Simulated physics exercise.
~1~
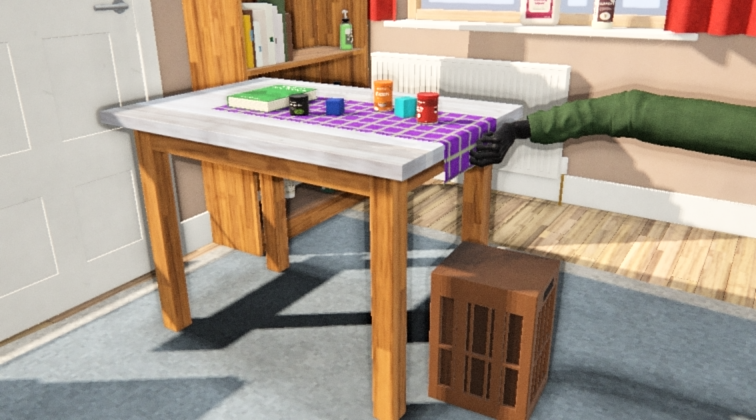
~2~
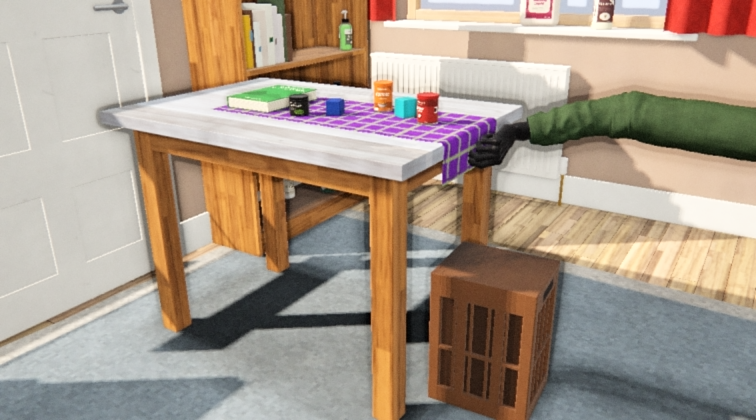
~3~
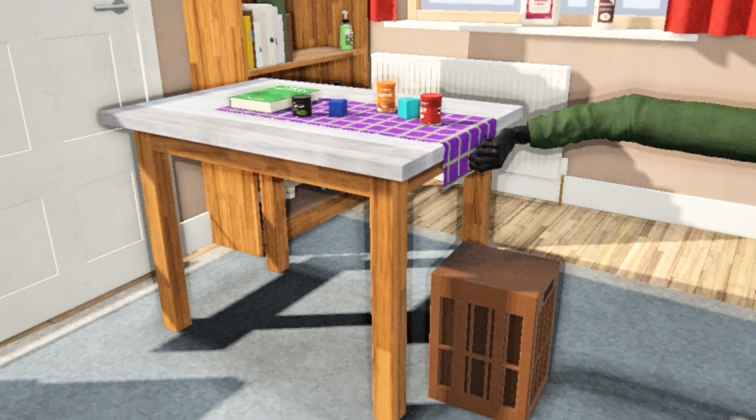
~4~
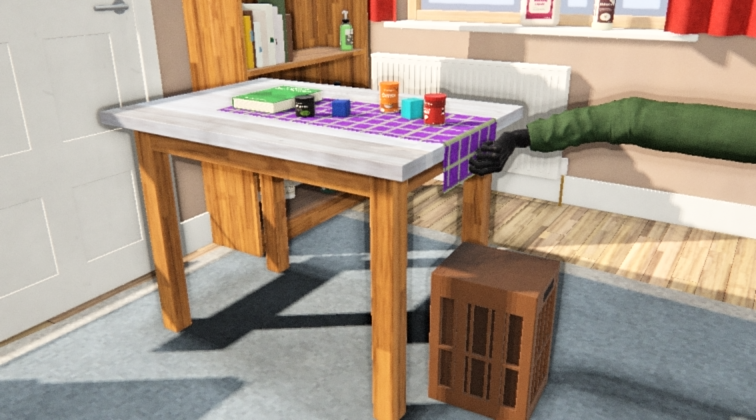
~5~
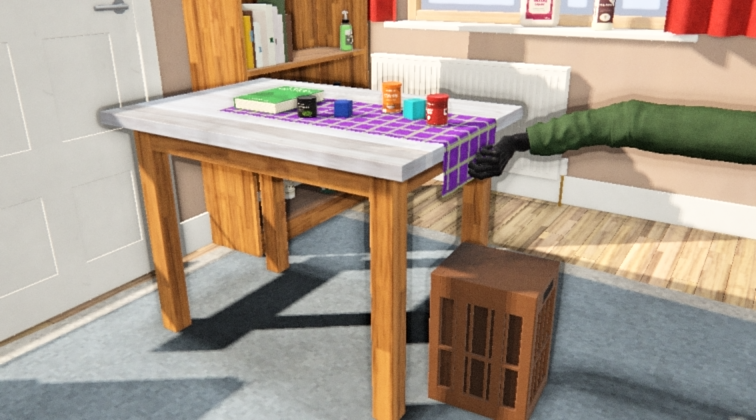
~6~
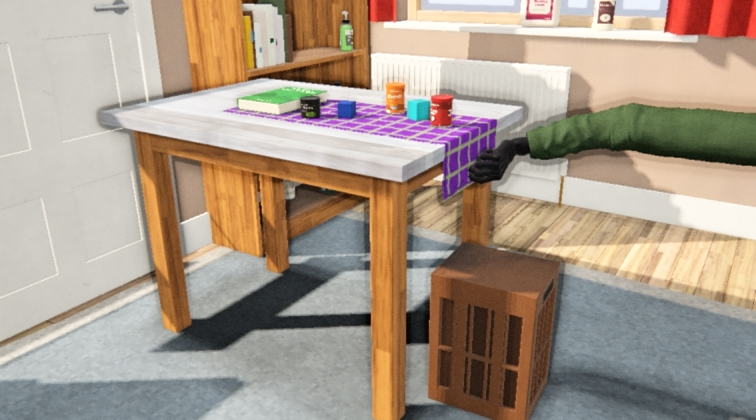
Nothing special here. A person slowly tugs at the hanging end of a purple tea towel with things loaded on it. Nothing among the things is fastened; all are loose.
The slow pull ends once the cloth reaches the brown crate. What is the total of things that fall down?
Two leave.
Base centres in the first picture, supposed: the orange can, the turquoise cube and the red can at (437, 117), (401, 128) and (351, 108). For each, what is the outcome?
Orange can: Gone off. Turquoise cube: Gone off. Red can: Still up.
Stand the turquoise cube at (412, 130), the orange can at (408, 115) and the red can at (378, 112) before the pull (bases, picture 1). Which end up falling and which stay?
In the end the turquoise cube is no longer on top, the orange can is no longer on top, and the red can is still on top.
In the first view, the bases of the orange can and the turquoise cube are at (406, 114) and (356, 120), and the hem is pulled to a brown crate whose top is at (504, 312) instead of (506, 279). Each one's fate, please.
As for the orange can, it leaves the top; as for the turquoise cube, it leaves the top.
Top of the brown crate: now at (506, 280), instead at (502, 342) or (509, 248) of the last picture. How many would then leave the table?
Going over the edge would be 4 and 1.
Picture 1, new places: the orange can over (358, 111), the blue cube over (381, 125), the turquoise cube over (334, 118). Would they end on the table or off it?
Note - orange can retained, blue cube lost, turquoise cube retained.
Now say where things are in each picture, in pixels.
Hem (443, 185); red can (428, 94); turquoise cube (406, 98); orange can (383, 81); blue cube (335, 99); black pot (299, 95); top of the crate (507, 279), in the first frame.
Hem (442, 186); red can (428, 94), in the second frame.
Hem (444, 190); turquoise cube (409, 99), in the third frame.
Hem (444, 194); orange can (389, 83); top of the crate (507, 280), in the fourth frame.
Hem (442, 198); blue cube (343, 101), in the fifth frame.
Hem (443, 202); red can (442, 97); turquoise cube (419, 101); orange can (396, 84); blue cube (347, 102); black pot (310, 98), in the sixth frame.
A little later, hem near (470, 238); red can gone.
Next, hem on the crate; red can and turquoise cube gone.
When it is over, hem on the crate; red can and turquoise cube gone. Over the edge go two.
